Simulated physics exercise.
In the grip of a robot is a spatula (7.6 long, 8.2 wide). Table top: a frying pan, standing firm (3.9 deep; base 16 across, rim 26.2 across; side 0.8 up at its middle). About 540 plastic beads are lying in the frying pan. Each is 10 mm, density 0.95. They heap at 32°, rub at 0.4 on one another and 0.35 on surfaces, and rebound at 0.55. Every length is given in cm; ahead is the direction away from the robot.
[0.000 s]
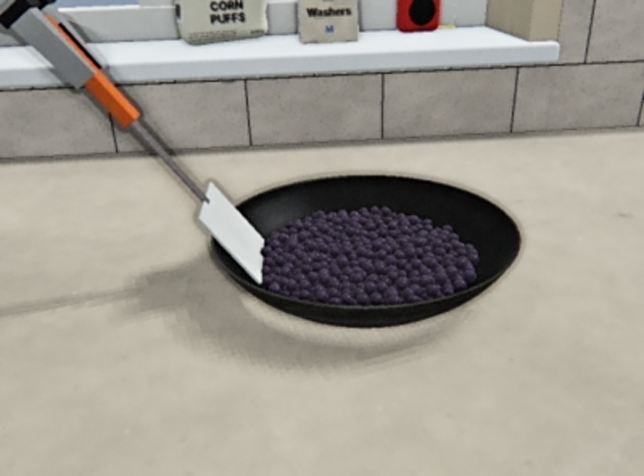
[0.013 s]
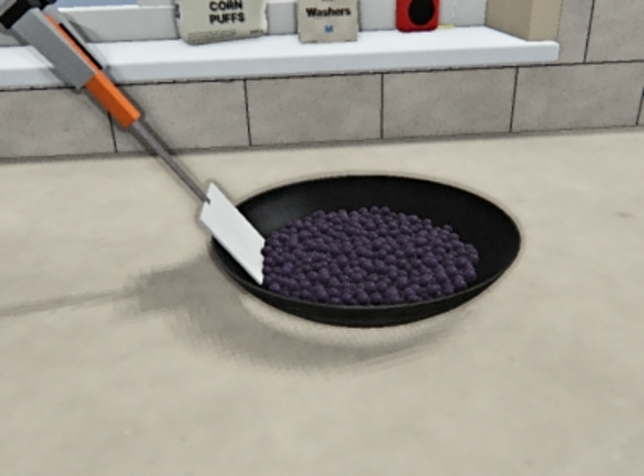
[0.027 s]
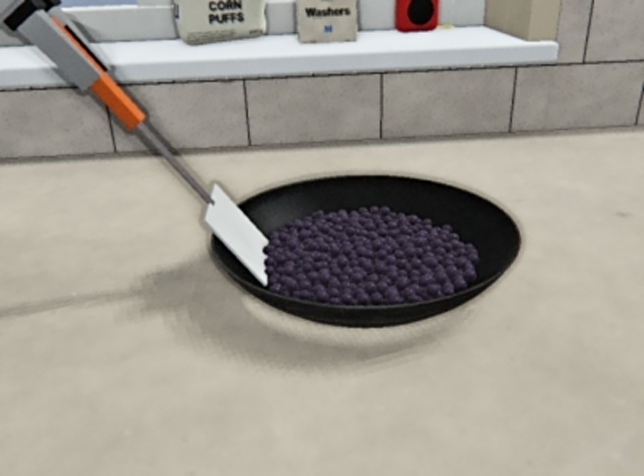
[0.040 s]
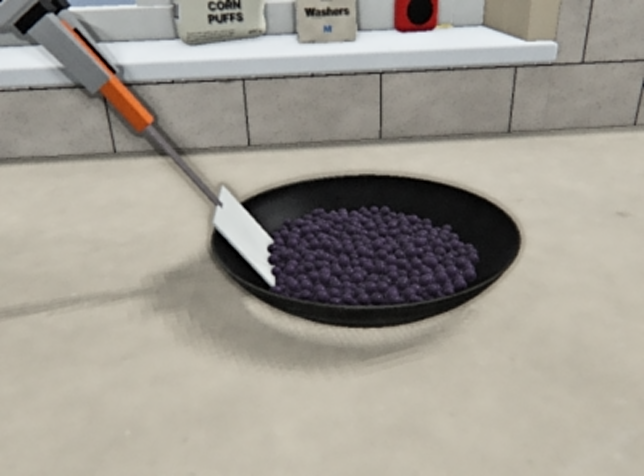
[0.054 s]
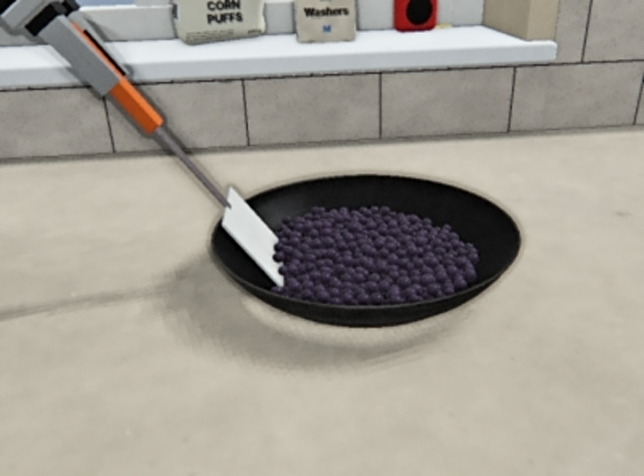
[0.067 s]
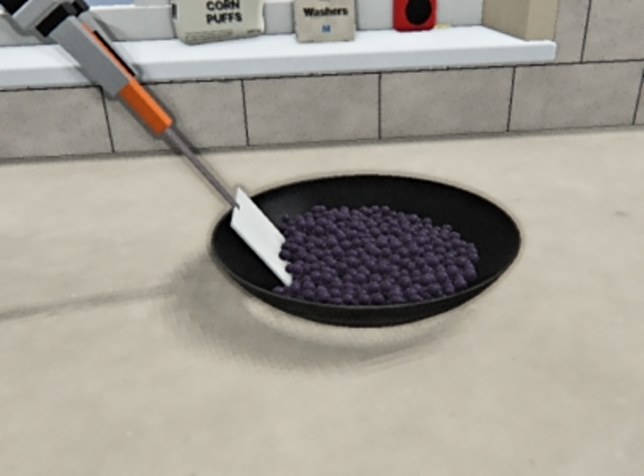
The video shows a black frying pan holding a heap of dark purple beads on a pale table top, while a white spatula with an orange and grey handle moves slowly a short way right, pushing against the beads' left edge.
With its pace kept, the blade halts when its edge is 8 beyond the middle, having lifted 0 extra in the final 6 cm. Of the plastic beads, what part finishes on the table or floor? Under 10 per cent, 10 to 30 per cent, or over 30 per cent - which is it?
It is under 10 per cent.
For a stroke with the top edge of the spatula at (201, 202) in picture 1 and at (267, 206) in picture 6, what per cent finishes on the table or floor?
It works out to about 20 %, more or less.
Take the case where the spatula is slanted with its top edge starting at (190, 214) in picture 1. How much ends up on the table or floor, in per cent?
Around 5 percent ends up on the table or floor.
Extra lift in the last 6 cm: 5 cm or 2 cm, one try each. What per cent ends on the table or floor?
Near 0 and 5 percent respectively.
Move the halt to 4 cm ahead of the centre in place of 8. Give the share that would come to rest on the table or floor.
Near 0 per cent.
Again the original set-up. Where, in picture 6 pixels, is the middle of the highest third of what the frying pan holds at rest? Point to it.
The centre sits at about (467, 229).
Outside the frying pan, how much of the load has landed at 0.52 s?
It is near 5 percent.
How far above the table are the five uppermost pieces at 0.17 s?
They are near 3 cm up.
After 0.17 s, sloping 55°, highest piece 4 above the table; 538 in the frying pan.
After 0.27 s, sloping 55°, highest piece 4 above the table; 538 in the frying pan.
After 0.52 s, sloping 55°, highest piece 5 above the table; 510 in the frying pan, 26 on the table or floor, 2 on the blade or in flight.
After 1.57 s, sloping 55°, highest piece 5 above the table; 509 in the frying pan, 29 on the table or floor.
At rest, 509 in the frying pan, 29 on the table or floor. That is 5 % on the table or floor.
